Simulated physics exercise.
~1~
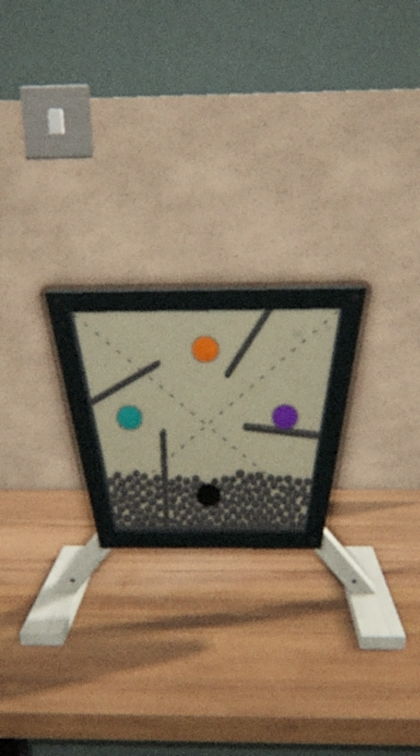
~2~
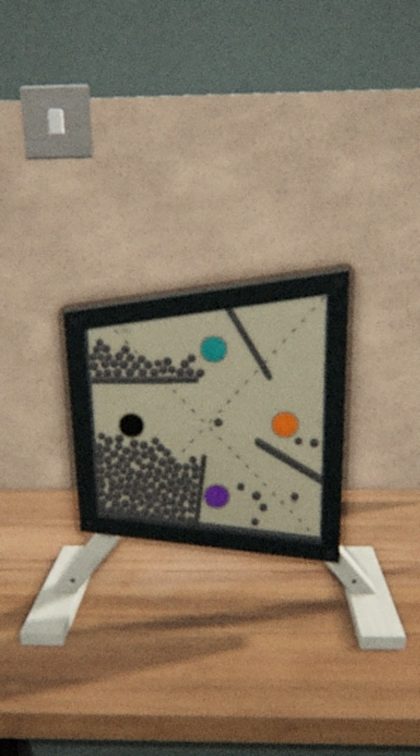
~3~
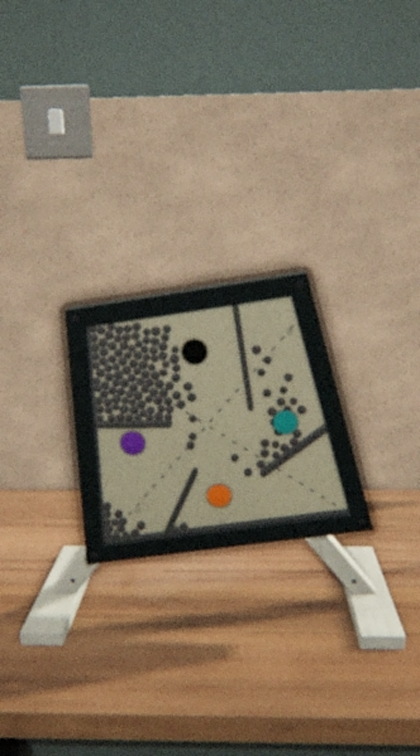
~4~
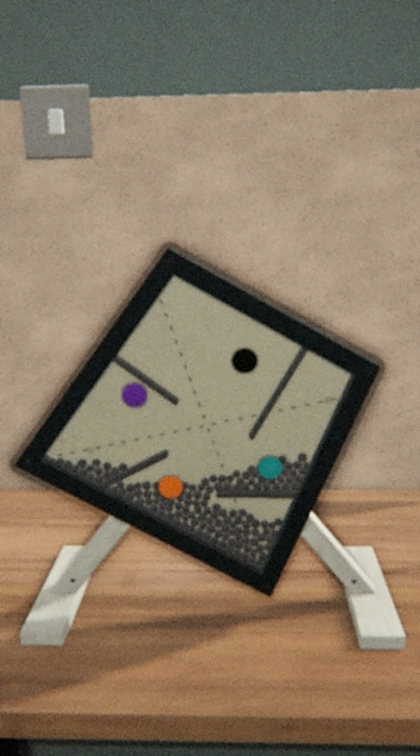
At first, a square, dark-framed case stands upright between white supports on a wooden table, its small dark beads lying along the bottom around the black sticker. The case makes a quarter turn clockwise, and most of the beads gather on the left, some resting on an inner bar, before it pauses. It then turns further the same way, carrying a packed cluster to the upper left while other beads spill down to the right and lower left. Finally it rests tilted on a corner, most beads heaped by orange, the others by turquoise, with purple and black clear.
